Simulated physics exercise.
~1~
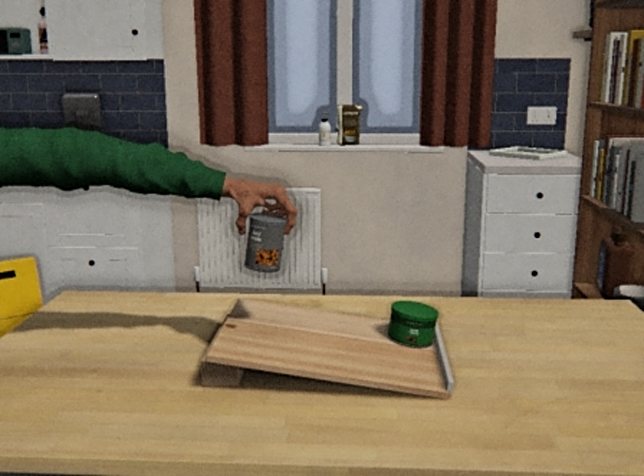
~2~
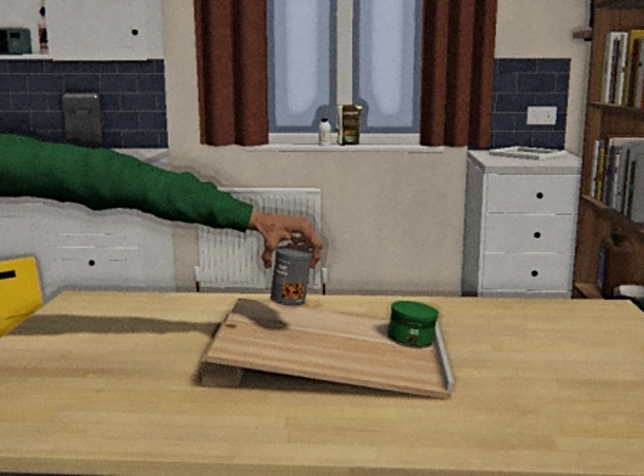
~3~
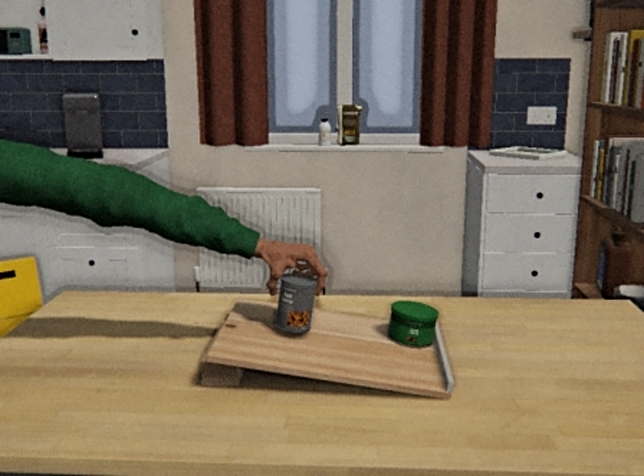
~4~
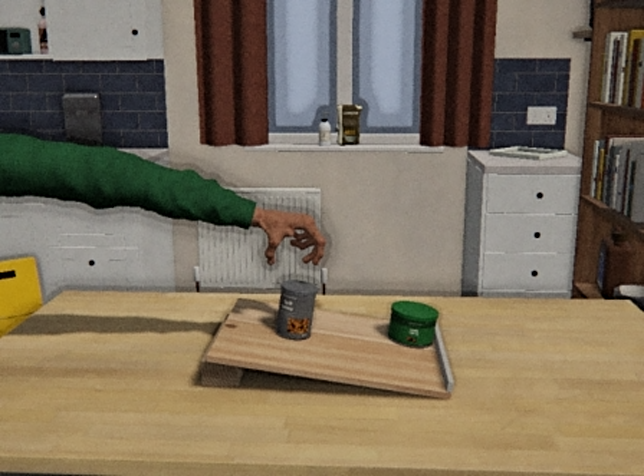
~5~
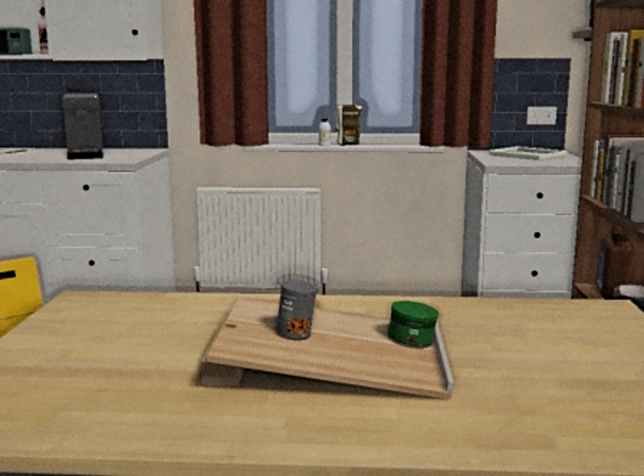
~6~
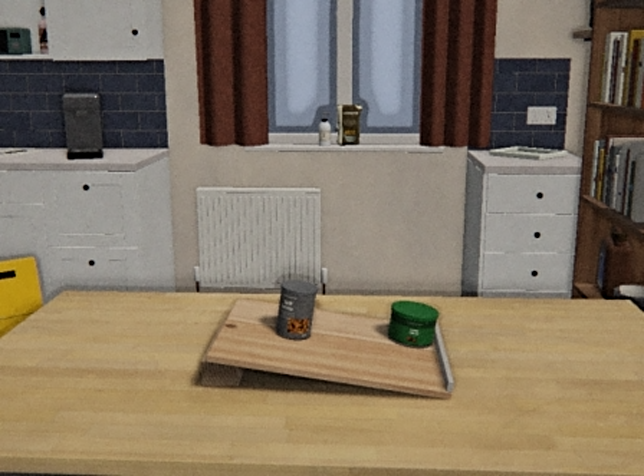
In a kitchen, a green-sleeved hand lowering a grey tin onto a sloping board beside a green tub, releasing it to rest.
